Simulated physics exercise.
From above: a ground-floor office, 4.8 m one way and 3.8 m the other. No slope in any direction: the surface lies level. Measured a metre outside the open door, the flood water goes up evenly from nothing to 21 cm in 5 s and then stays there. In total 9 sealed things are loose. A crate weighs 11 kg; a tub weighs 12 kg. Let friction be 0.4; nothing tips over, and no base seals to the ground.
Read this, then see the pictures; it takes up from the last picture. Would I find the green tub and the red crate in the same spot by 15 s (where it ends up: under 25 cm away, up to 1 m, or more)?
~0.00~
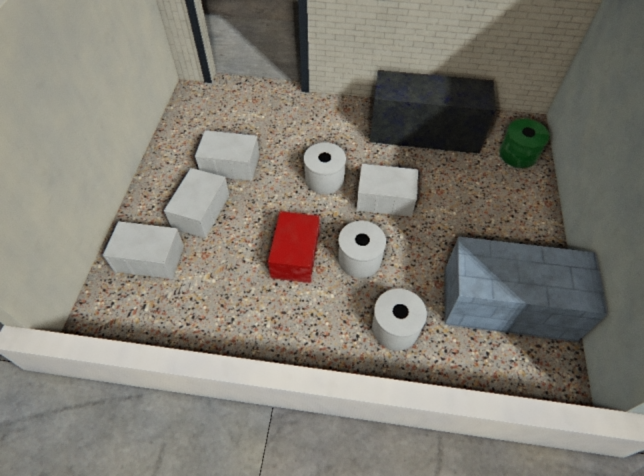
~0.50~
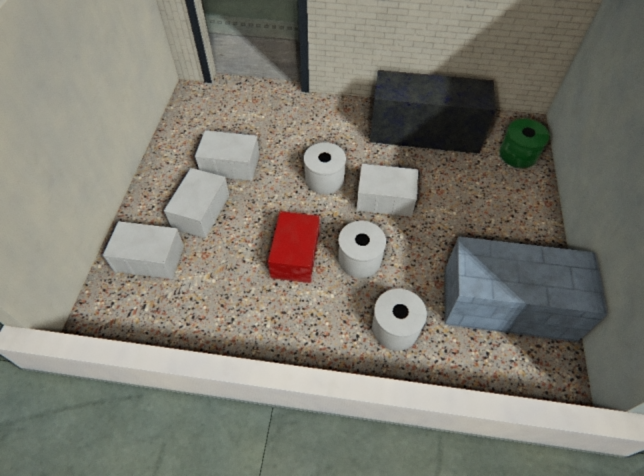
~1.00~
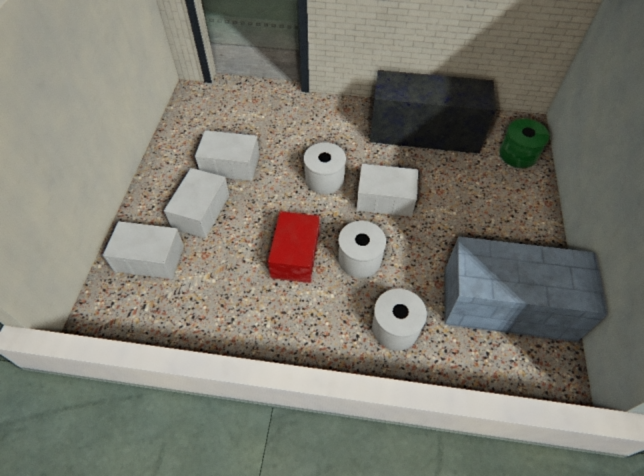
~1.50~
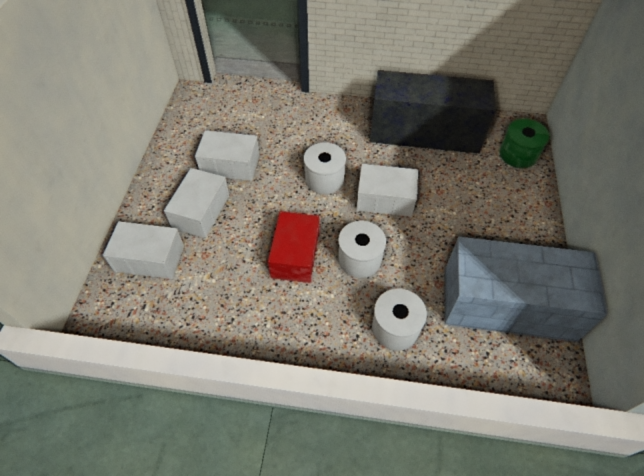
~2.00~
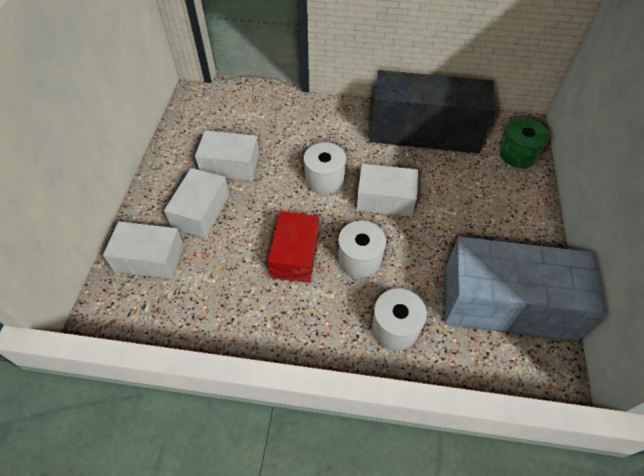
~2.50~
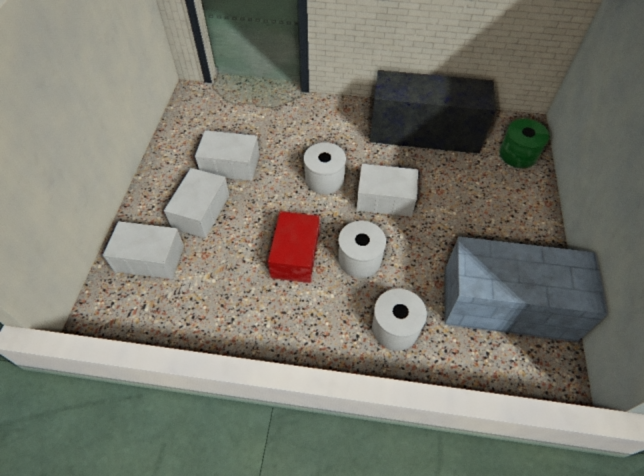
By the end, the green tub has crept a modest distance and the red crate has gone a long way.
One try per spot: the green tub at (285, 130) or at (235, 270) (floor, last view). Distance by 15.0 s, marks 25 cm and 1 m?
In turn: It goes a long way; it goes a long way.
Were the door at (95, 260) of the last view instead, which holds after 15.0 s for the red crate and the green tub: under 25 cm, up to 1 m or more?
Red crate: Goes a long way; green tub: Drifts slightly.
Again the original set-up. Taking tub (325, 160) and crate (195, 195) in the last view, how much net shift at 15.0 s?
Respectively 140 and 200 centimetres.
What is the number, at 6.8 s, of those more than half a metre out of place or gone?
By my reckoning, 2.
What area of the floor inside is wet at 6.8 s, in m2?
Roughly 11.0 m2.
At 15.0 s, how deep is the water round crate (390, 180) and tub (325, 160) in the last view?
Depth approx. 11 cm / 9 cm.
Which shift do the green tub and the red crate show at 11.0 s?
I'd say about 0 and 250 centimetres.
After 3.5 s the green tub is near (529, 133), 0.0 m from its start, aground; the red crate is near (294, 238), 0.0 m from its start, aground; 0 afloat.
After 6.8 s the green tub is near (529, 133), 0.0 m from its start, aground; the red crate is near (295, 275), 0.4 m from its start, aground; 2 afloat.
After 11.0 s the green tub is near (529, 133), 0.0 m from its start, aground; the red crate is near (545, 357), 2.4 m from its start, afloat; 6 afloat.
After 15.0 s the green tub is near (507, 101), 0.5 m from its start, afloat; the red crate is near (503, 342), 2.1 m from its start, afloat; 9 afloat.
